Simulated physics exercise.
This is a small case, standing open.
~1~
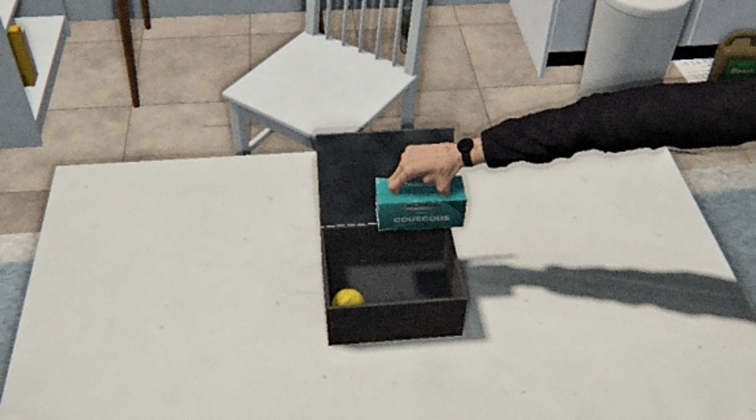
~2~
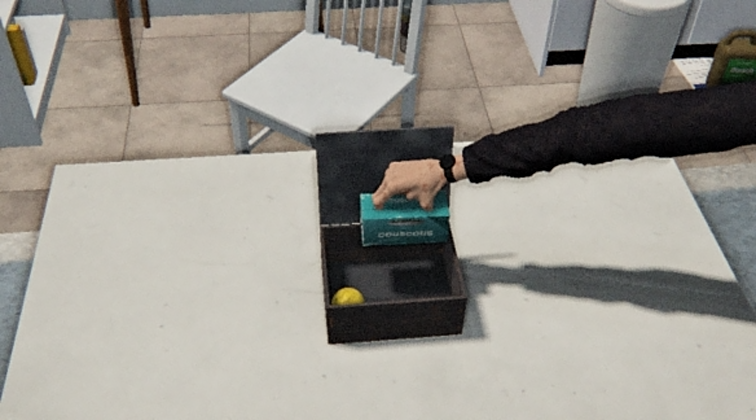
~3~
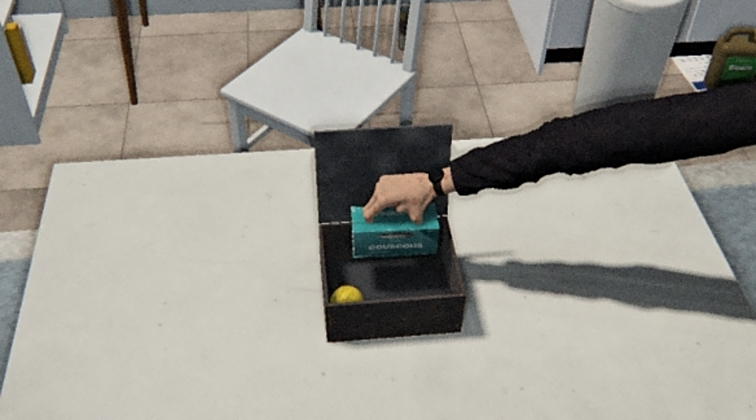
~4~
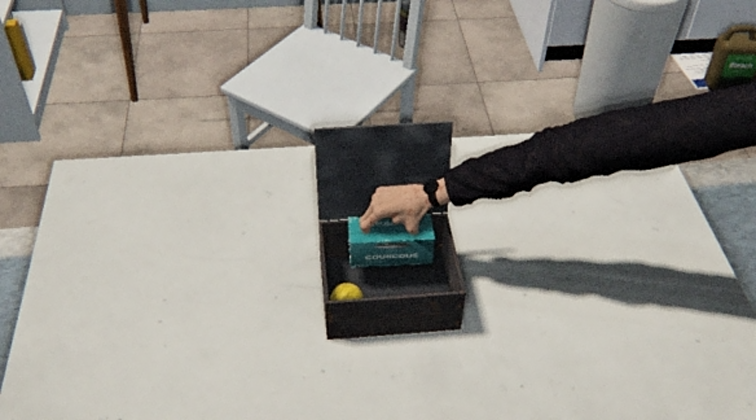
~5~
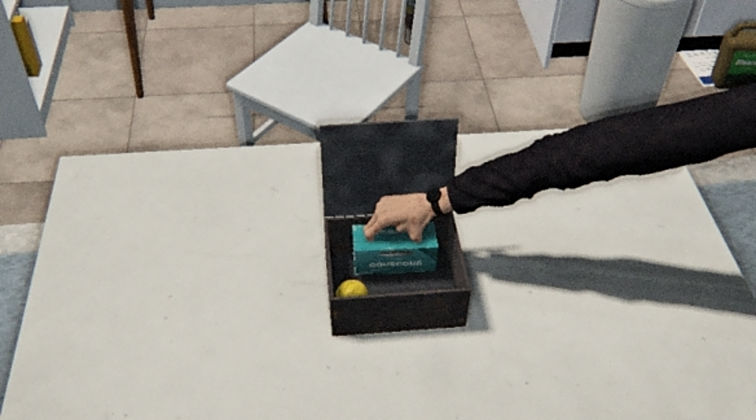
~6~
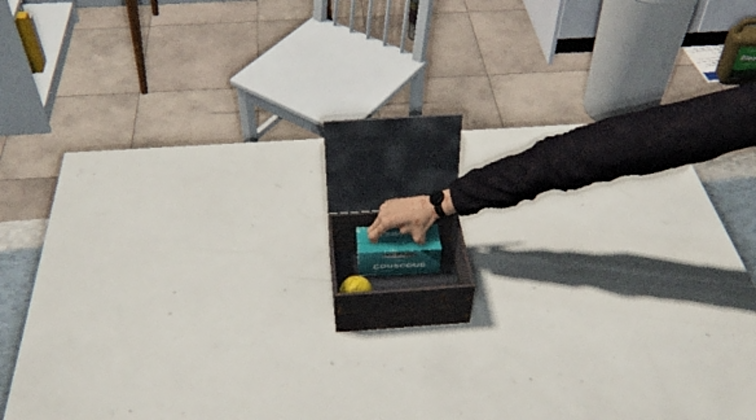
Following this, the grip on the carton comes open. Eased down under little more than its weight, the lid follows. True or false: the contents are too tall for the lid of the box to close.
False.
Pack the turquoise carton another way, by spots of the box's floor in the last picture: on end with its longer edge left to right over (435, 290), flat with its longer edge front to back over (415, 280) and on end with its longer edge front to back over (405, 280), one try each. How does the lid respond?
Trial 1: Lid propped open. Trial 2: Lid fully lowered. Trial 3: Lid propped open.
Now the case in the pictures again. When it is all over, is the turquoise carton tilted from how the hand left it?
Simply put, it remains unturned.
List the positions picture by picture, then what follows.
Coming down; turquoise carton (420, 203), in the first picture.
Coming down; turquoise carton (404, 218), in the second picture.
Coming down; turquoise carton (394, 231), in the third picture.
Coming down; turquoise carton (391, 241), in the fourth picture.
Coming down; turquoise carton (394, 249), in the fifth picture.
In place under the hand; turquoise carton (398, 250), in the sixth picture.
Then, 1.40 s past the last view, lid 72° above the rim.
Then, 1.90 s past the last view, lid 30° above the rim.
Finally, lid shut; both still in place. Final places as the last picture's camera would see them, turquoise carton near (398, 250).
